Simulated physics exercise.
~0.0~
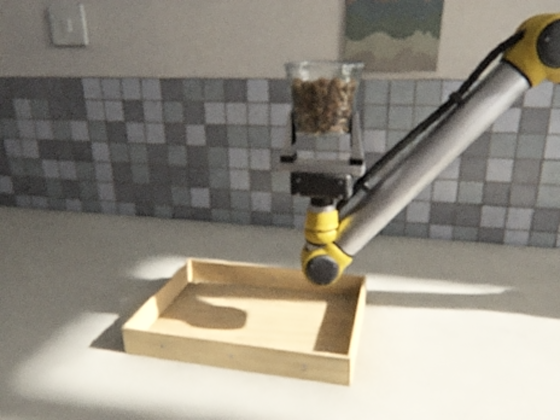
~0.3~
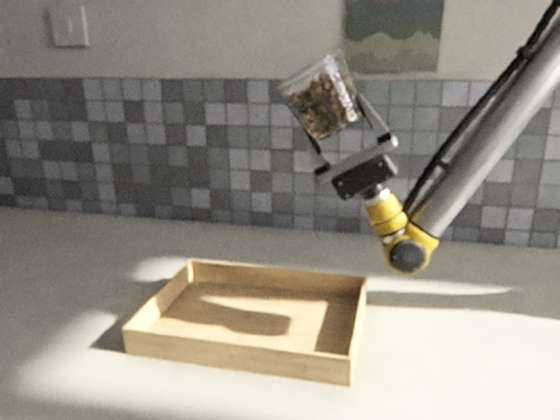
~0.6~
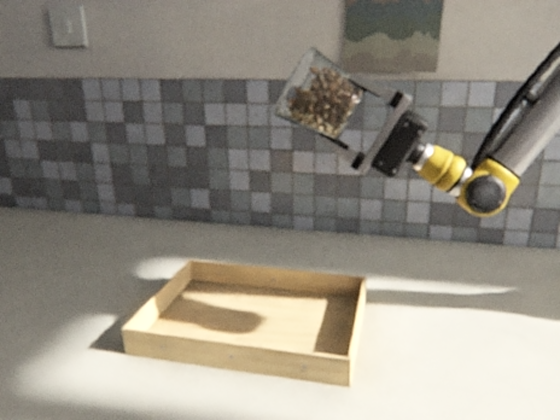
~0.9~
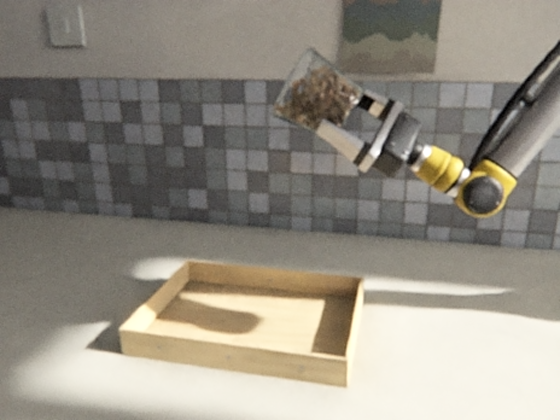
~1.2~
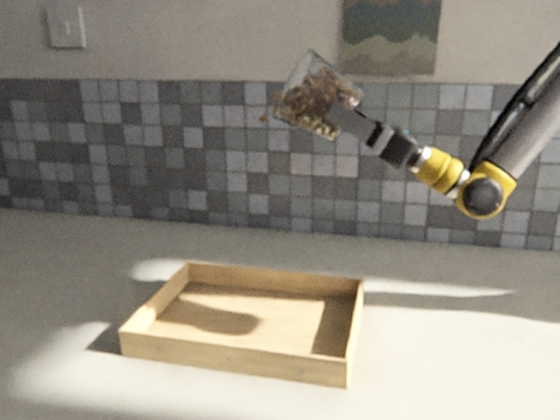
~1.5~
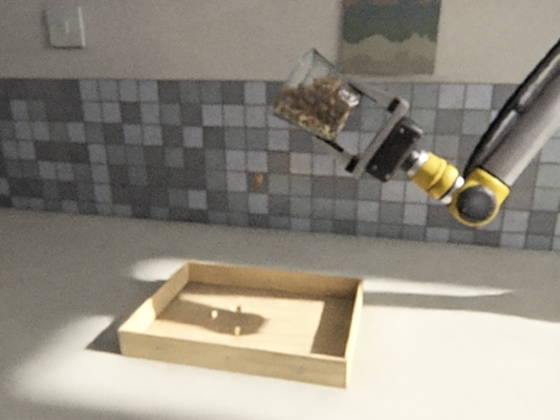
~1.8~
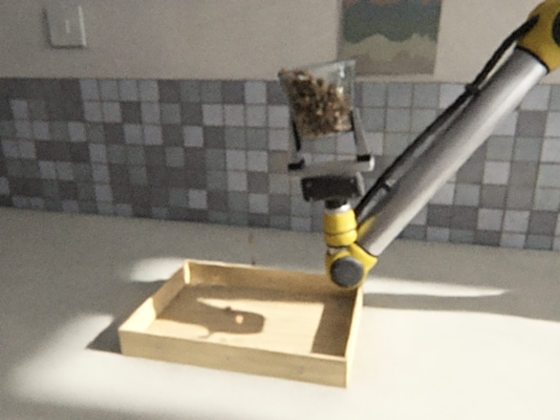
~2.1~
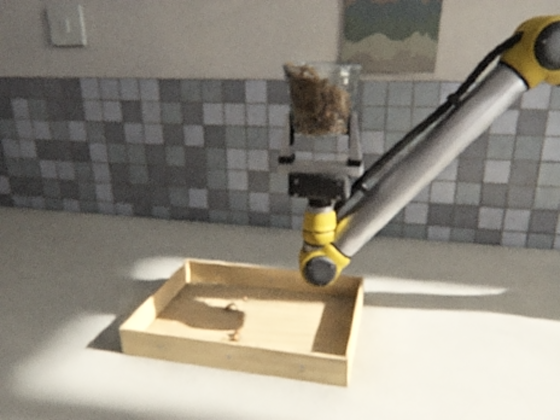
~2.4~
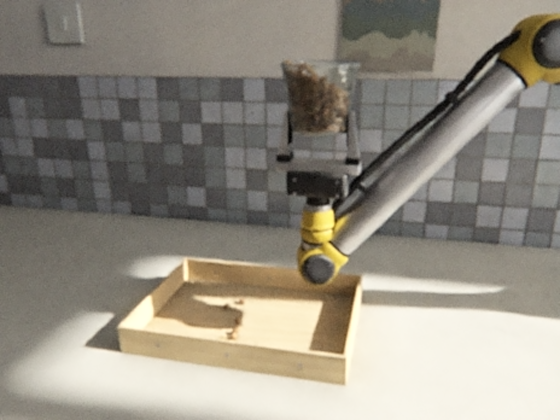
To begin with, a grey and yellow robotic arm holds a clear beaker of brown dried beans upright above a shallow wooden tray on a pale counter. The arm swings its wrist to the right and tips the beaker toward the left, leaning it steeply over the tray. Holding that slope, the gripper rolls the beaker around, and the beans shift toward its rim. A few beans drop into the tray. The arm then brings the beaker back upright, with most of the beans still inside and only a small scattering lying in the tray.
